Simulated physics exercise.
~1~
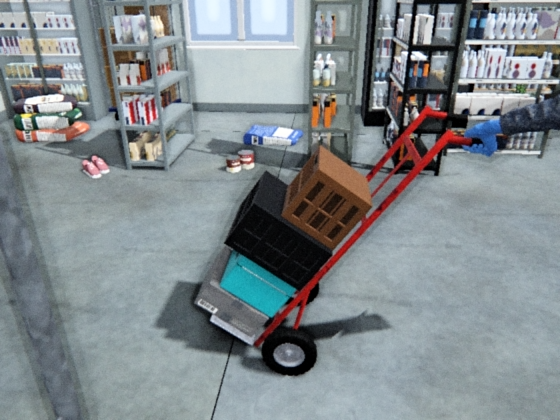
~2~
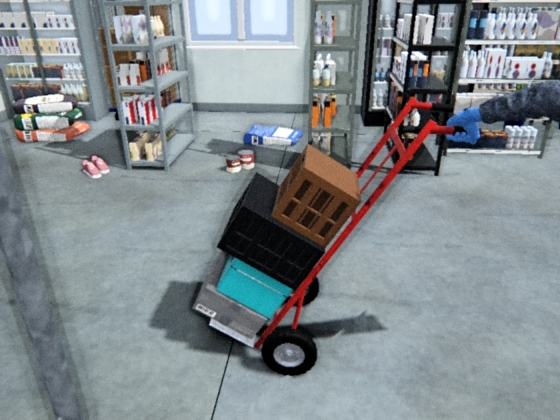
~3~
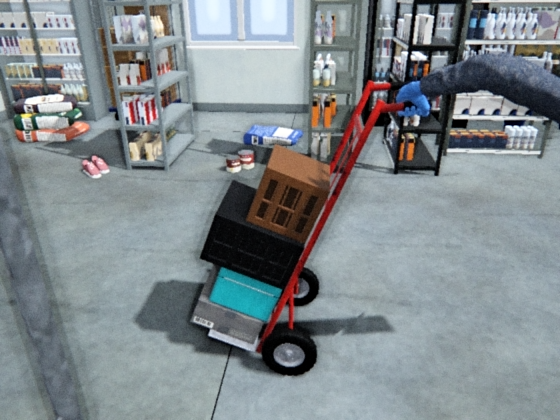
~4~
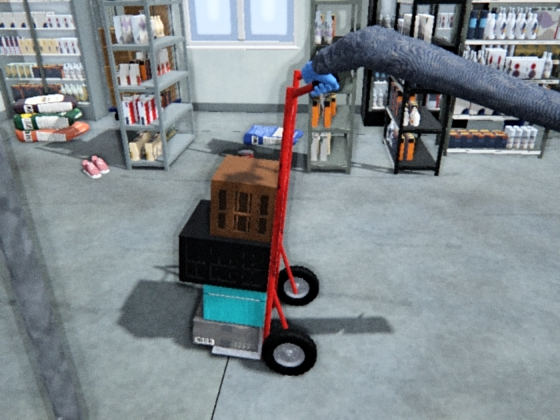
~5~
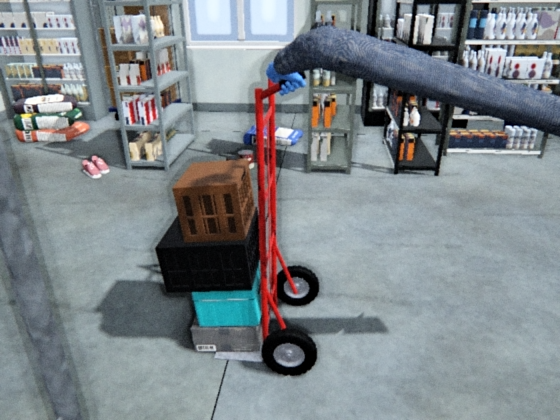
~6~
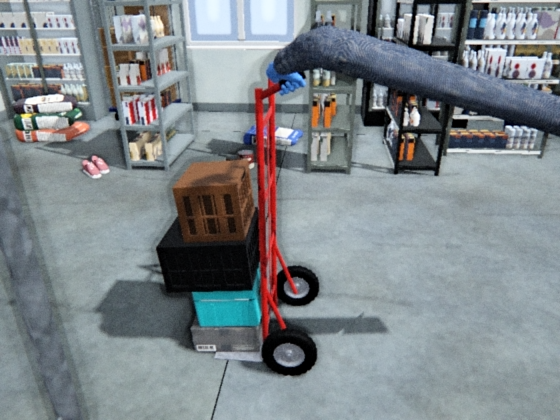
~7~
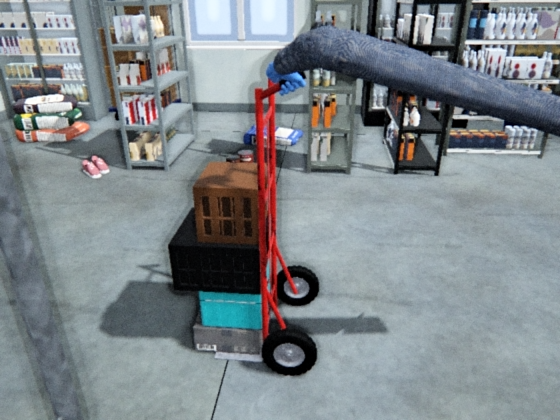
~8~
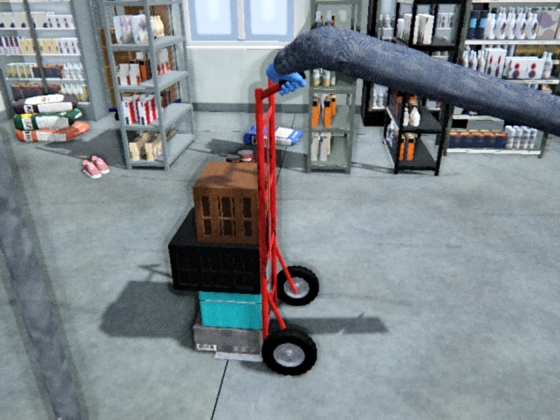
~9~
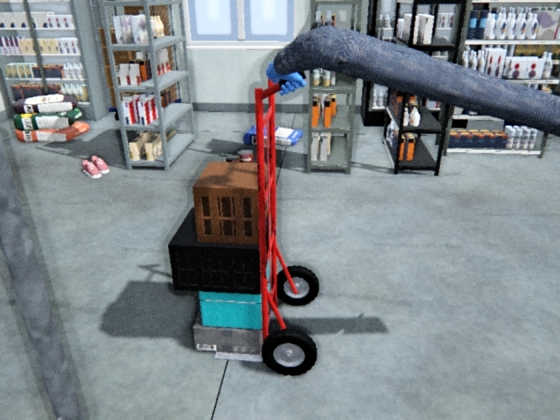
We see a gloved hand swing a tilted red sack truck upright in a shop, its unfastened stack of grey parcel, turquoise toolbox, black crate and brown crate tipping slightly left as it stops, then rocking back to settle, with all four still stacked on the truck.
